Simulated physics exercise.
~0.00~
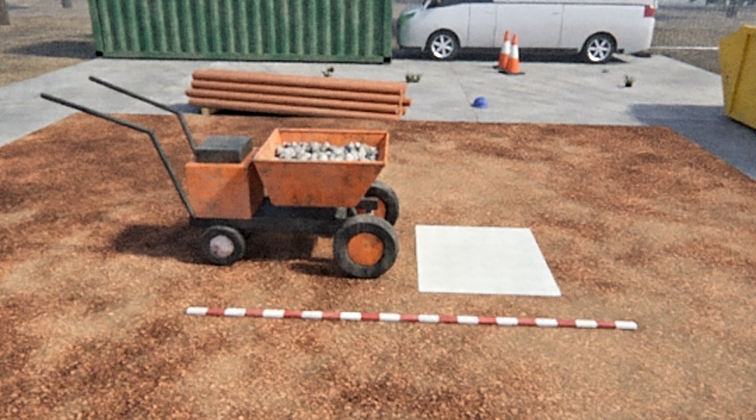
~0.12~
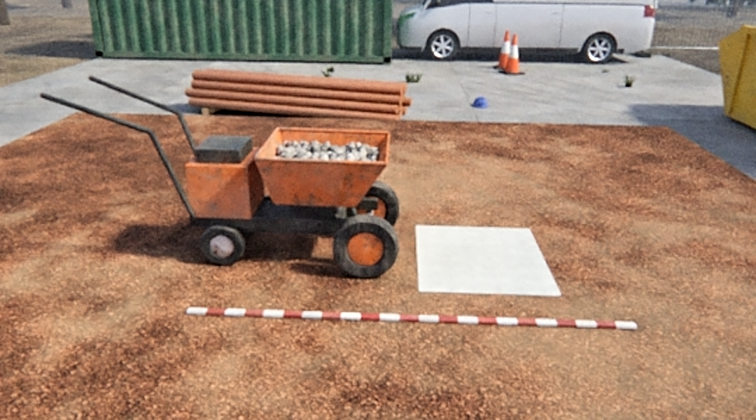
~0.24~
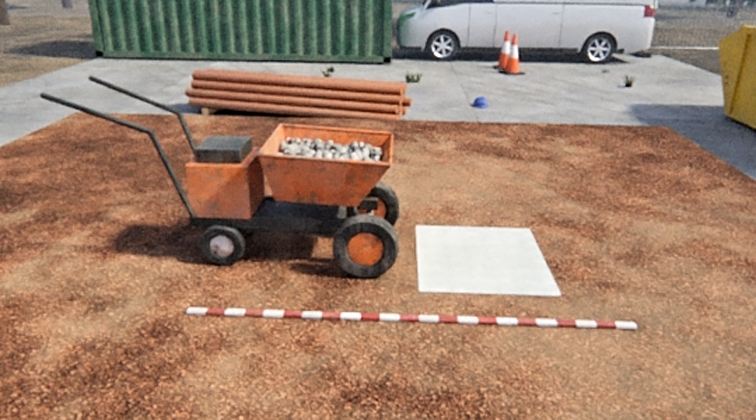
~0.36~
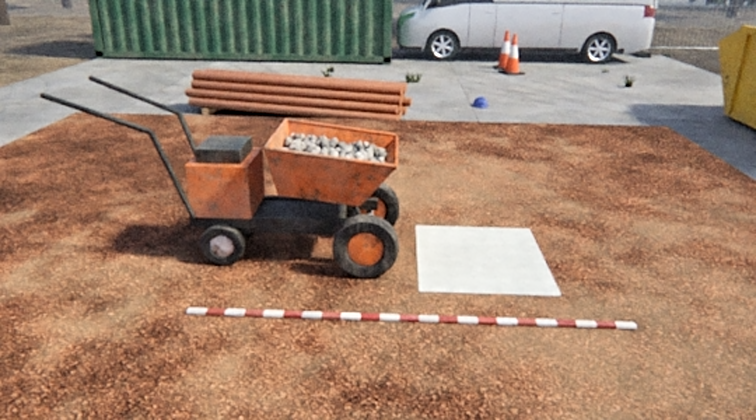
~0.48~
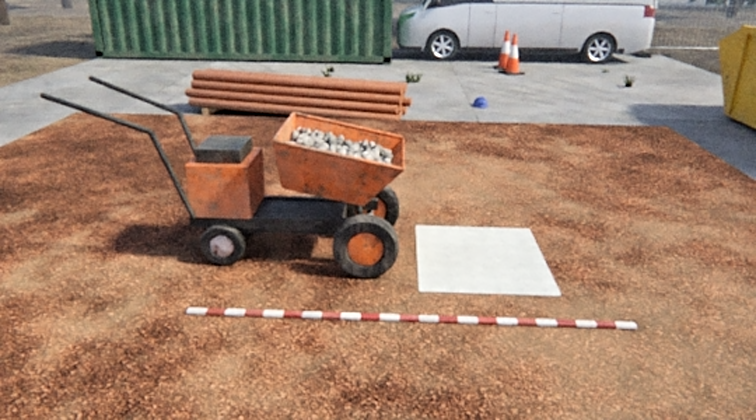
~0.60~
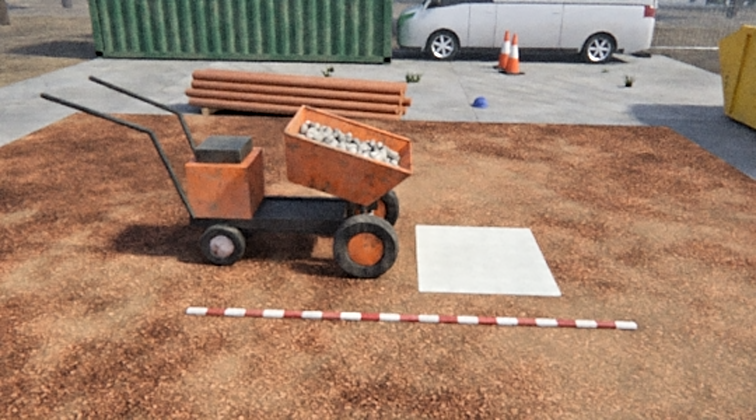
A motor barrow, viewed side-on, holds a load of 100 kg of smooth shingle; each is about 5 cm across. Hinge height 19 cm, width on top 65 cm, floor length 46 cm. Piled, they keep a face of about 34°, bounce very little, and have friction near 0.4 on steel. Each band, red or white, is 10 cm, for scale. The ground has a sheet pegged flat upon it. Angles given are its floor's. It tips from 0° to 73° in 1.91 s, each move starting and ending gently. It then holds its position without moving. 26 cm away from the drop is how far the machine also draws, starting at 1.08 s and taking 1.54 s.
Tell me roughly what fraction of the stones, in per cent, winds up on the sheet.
Roughly 75 per cent of the stones.
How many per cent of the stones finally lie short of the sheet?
15 per cent or so.
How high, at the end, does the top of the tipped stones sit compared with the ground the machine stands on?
It rests some 16 cm higher than the ground the machine stands on.
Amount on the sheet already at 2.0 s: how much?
Some 60 per cent of the load by that point.
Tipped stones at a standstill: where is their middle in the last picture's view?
Their middle lands near (454, 251).
After 1.4 s the floor is at 61°; 96 % in the skip, 4 % on the sheet; the foremost stones are at (470, 228).
After 2.0 s the floor is at 73°; 39 % in the skip, 58 % on the sheet, 3 % off the sheet elsewhere; the foremost stones are at (547, 259).
After 3.1 s the floor is at 73°; 1 % in the skip, 12 % short of the sheet, 78 % on the sheet, 9 % off the sheet elsewhere; the foremost stones are at (573, 246).
After 5.0 s the floor is at 73°; 0 % in the skip, 14 % short of the sheet, 77 % on the sheet, 10 % off the sheet elsewhere; the foremost stones are at (573, 246).
